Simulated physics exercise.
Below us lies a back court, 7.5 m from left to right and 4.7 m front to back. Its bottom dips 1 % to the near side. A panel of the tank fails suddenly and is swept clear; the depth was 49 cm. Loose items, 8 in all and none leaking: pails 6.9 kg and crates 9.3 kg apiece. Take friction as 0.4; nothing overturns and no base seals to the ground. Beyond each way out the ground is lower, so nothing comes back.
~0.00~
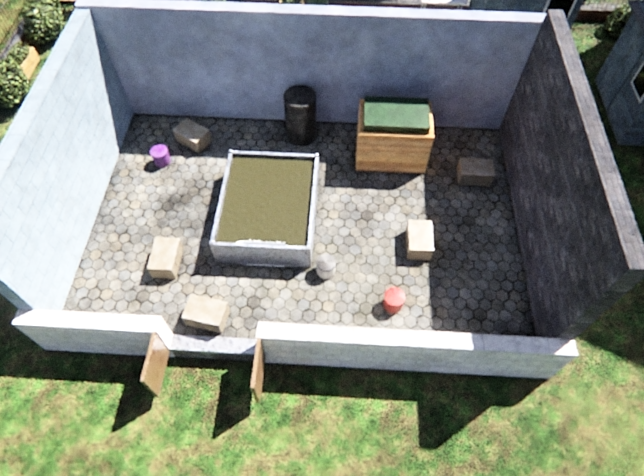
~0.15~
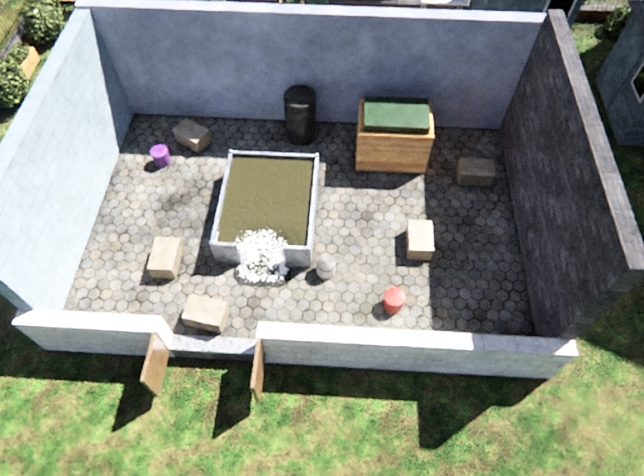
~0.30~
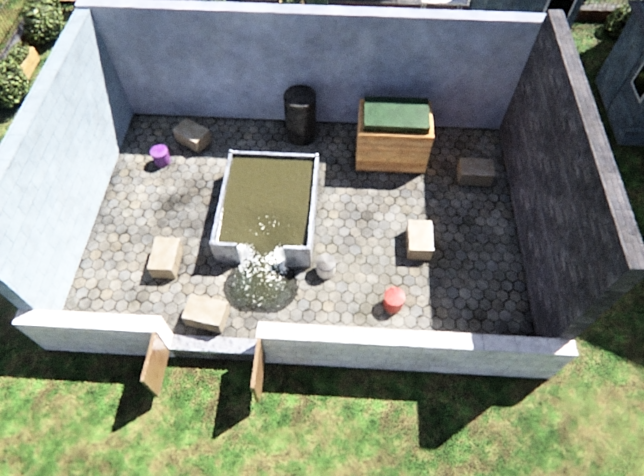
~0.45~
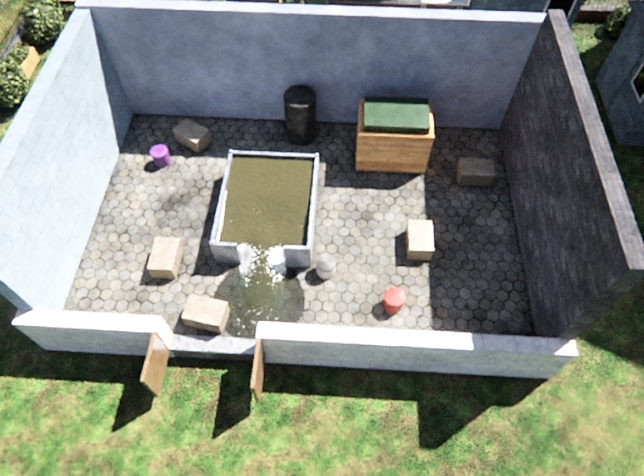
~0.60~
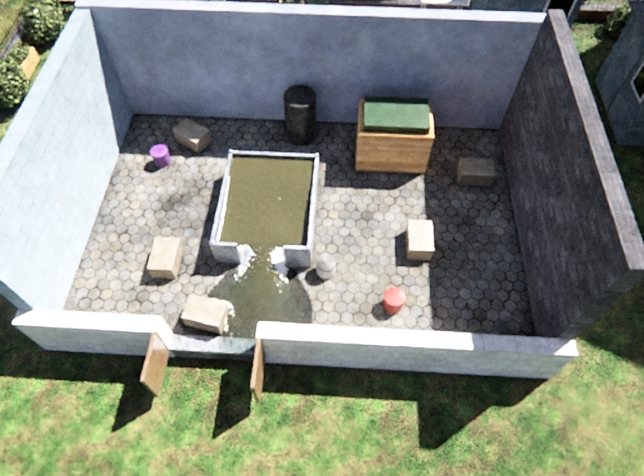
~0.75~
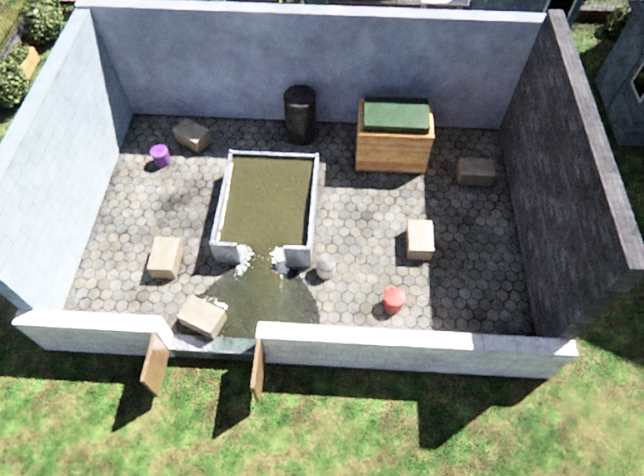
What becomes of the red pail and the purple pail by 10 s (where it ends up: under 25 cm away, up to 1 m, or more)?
The red pail slides a little, the purple pail barely shifts.
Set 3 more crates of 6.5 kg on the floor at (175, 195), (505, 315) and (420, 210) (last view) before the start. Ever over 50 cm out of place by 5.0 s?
In that order: Under, more, under.
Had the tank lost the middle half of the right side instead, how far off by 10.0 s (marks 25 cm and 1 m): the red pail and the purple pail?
In that case the red pail slides a little, the purple pail holds its place.
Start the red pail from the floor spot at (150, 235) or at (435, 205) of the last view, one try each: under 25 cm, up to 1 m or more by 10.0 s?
In that order: It stays put; it holds its place.
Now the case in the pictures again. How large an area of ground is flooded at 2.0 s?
About 9.0 m2.
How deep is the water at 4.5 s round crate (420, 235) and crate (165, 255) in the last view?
About 2 and 0 cm.
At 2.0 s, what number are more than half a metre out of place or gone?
By then 1.
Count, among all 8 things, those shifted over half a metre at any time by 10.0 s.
1 of them.
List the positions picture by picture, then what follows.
The red pail at (395, 296), on the bottom; the purple pail at (159, 151) rests on the ground; water covers 2.8 m2; 0 of 8 have shifted, in the first picture.
The red pail at (395, 296), on the bottom; the purple pail at (159, 151) rests on the ground; 3.2 m2 under water; 0 of 8 have shifted, in the second picture.
The red pail at (395, 296) rests on the ground; the purple pail at (159, 151), on the bottom; water covers 3.7 m2; 0 of 8 have shifted, in the third picture.
The red pail at (395, 296) rests on the ground; the purple pail at (159, 151), on the bottom; water covers 4.3 m2; 0 of 8 have shifted, in the fourth picture.
The red pail at (395, 296), on the bottom; the purple pail at (159, 151) rests on the ground; 4.7 m2 under water; 0 of 8 have shifted, in the fifth picture.
The red pail at (395, 296) rests on the ground; the purple pail at (159, 151), on the bottom; water covers 5.0 m2; 1 of 8 have shifted, in the sixth picture.
After 2.0 s the red pail is near (395, 296), 0.0 m from its start, aground; the purple pail is near (159, 151), 0.0 m from its start, aground; 1 of 8 are out; 0 afloat.
After 4.5 s the red pail is near (418, 284), 0.4 m from its start, aground; the purple pail is near (159, 151), 0.0 m from its start, aground; 1 of 8 are out; 0 afloat.
After 7.0 s the red pail is near (418, 284), 0.4 m from its start, aground; the purple pail is near (159, 151), 0.0 m from its start, aground; 1 of 8 are out; 0 afloat.
After 10.0 s the red pail is near (418, 284), 0.4 m from its start, aground; the purple pail is near (159, 151), 0.0 m from its start, aground; 1 of 8 are out; 0 afloat.
